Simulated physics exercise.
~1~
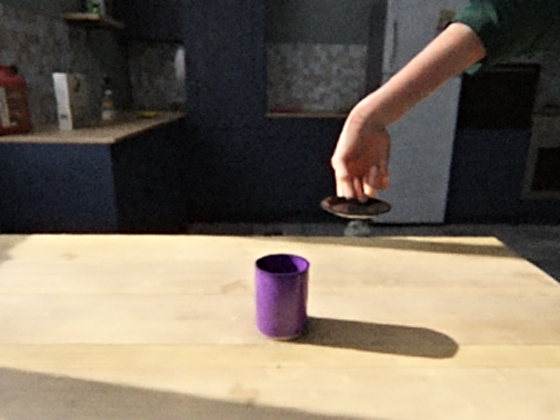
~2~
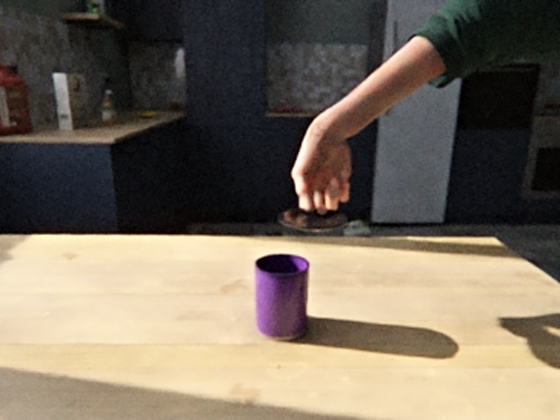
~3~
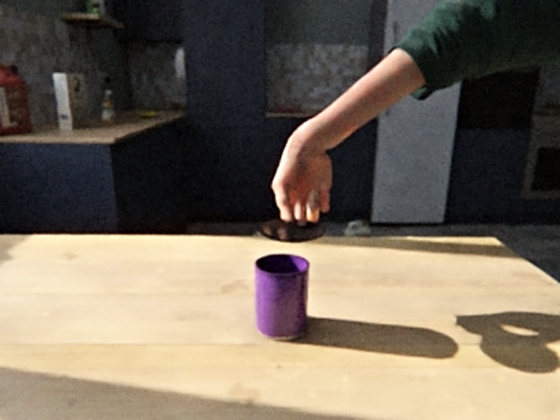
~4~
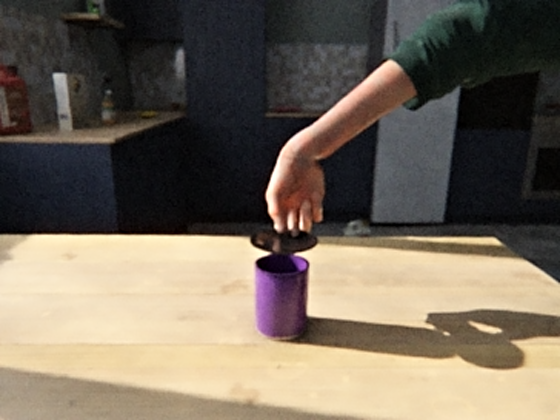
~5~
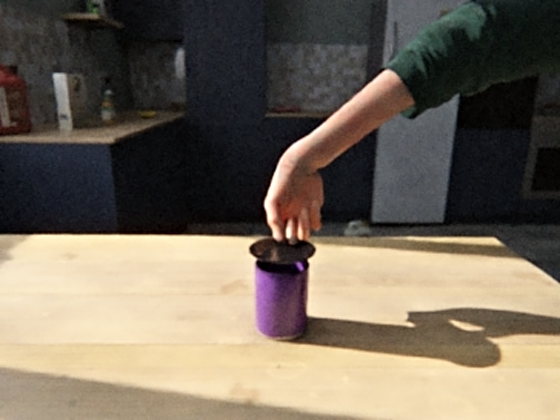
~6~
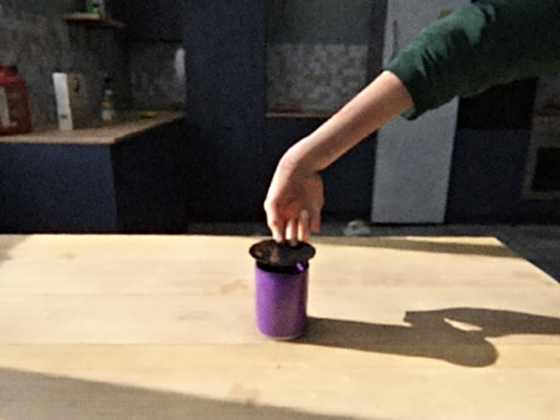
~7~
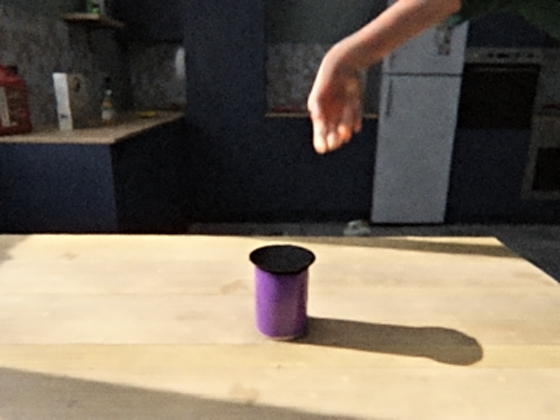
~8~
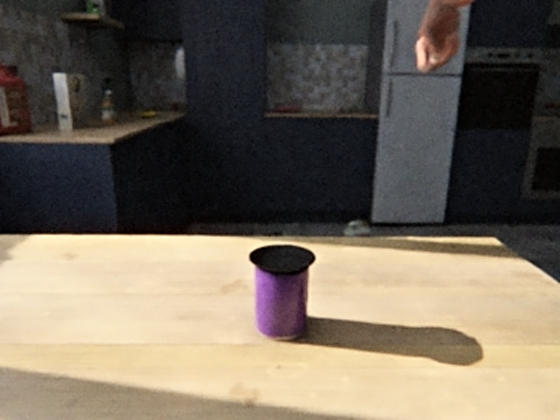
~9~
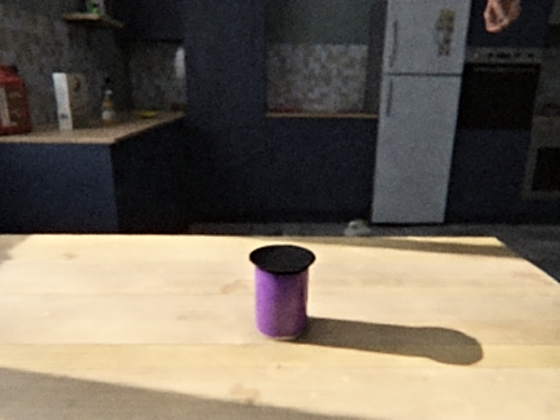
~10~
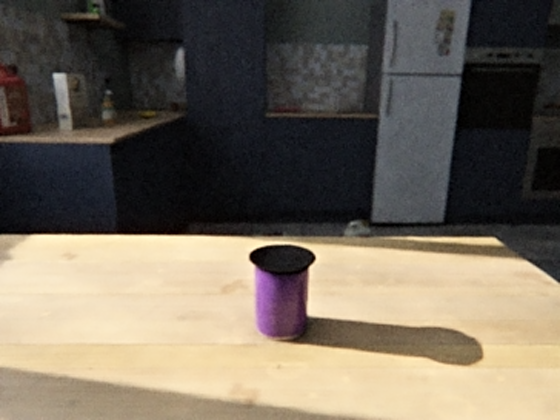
An arm in a dark green sleeve reaches in from the right, holding a small black plate above a pale wooden table in a dim kitchen, seen from the front and slightly above. A purple pot stands open near the middle of the table, its long shadow stretching right, with dark cabinets and a light fridge behind. The hand carries the plate left and down until it hovers over the pot, then sets it on the rim. The fingers let go and the hand withdraws to the upper right, out of view. The plate stays at rest, covering the opening like a lid.
